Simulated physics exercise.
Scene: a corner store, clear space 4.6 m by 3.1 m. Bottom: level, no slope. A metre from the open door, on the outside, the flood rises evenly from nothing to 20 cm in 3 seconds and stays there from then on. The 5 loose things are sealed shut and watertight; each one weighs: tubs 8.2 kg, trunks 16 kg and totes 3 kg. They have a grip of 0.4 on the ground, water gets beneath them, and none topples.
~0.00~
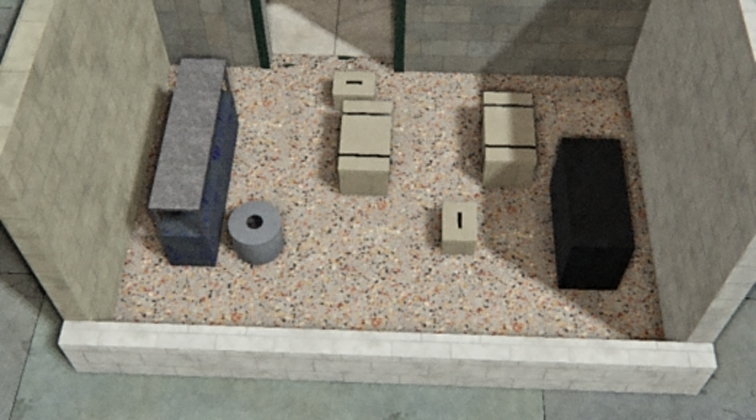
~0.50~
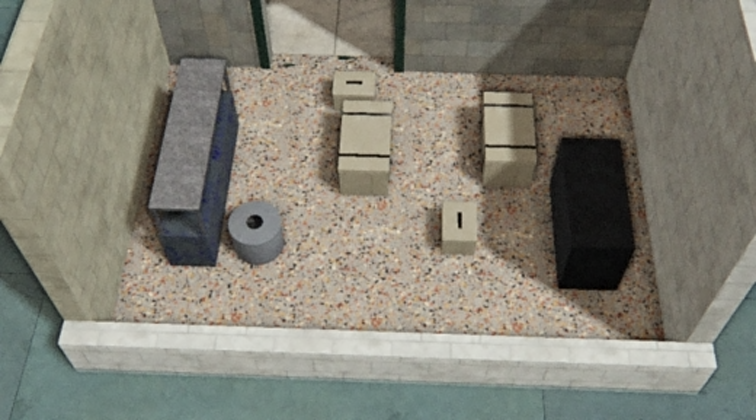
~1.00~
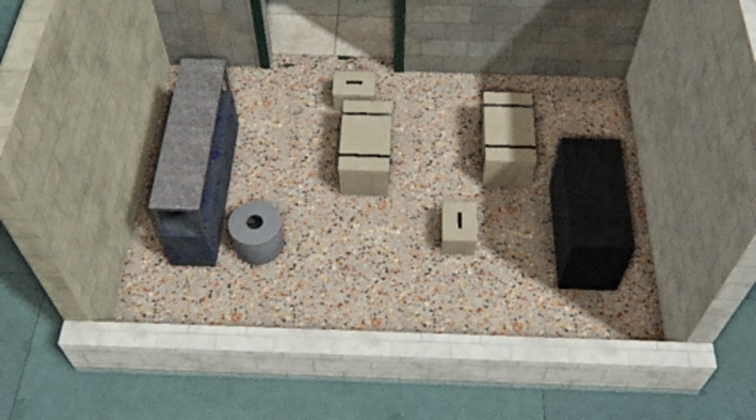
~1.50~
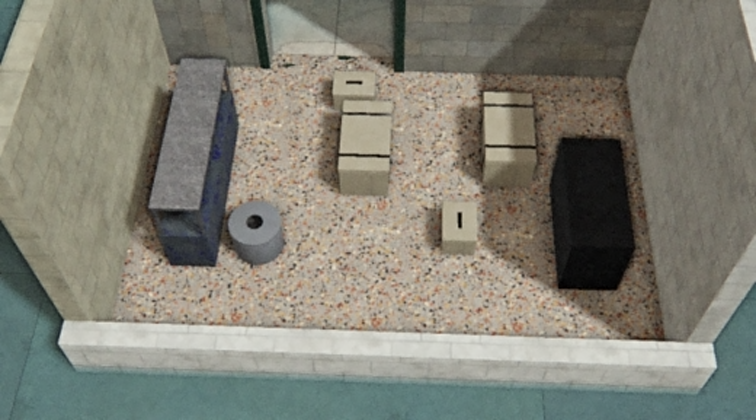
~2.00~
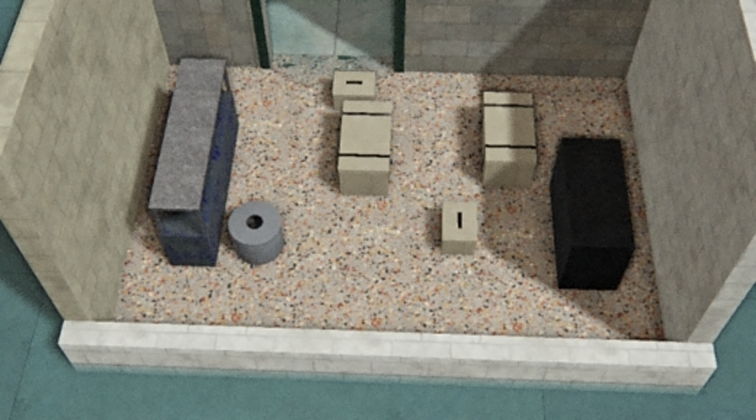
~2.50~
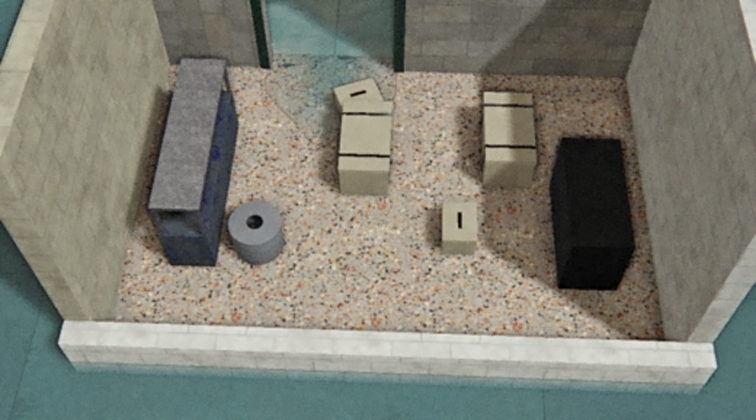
In a small walled store, boxes and a grey cylinder stood still as bluish water crept in through the open doorway at the back, and then the small box nearest it shifted and turned slightly.
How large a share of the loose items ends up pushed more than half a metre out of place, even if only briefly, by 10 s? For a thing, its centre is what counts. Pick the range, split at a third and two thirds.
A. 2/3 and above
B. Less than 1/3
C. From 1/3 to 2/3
(A) 2/3 and above.
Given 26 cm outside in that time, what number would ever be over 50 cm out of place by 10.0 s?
Count: 5.
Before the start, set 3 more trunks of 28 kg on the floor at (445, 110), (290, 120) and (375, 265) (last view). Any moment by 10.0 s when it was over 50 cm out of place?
So the first ends up below the threshold, the second past the threshold, the third past the threshold.
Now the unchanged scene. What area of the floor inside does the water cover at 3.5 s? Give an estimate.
About 3.5 m2.
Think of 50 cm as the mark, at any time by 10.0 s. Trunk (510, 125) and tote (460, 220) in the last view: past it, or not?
Taking them in turn, I'd say smaller and greater.
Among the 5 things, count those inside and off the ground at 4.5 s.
1.
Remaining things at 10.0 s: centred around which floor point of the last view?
It works out to somewhere near (473, 245) on the floor.
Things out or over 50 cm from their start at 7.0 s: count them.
The count is 4.
After 3.5 s 0 of 5 are over 50 cm from their spots; 1 afloat.
After 4.5 s 3 of 5 are over 50 cm from their spots; 1 afloat.
After 7.0 s 4 of 5 are over 50 cm from their spots; 4 afloat.
After 10.0 s 4 of 5 are over 50 cm from their spots, and 4 have been at some point; 4 afloat.
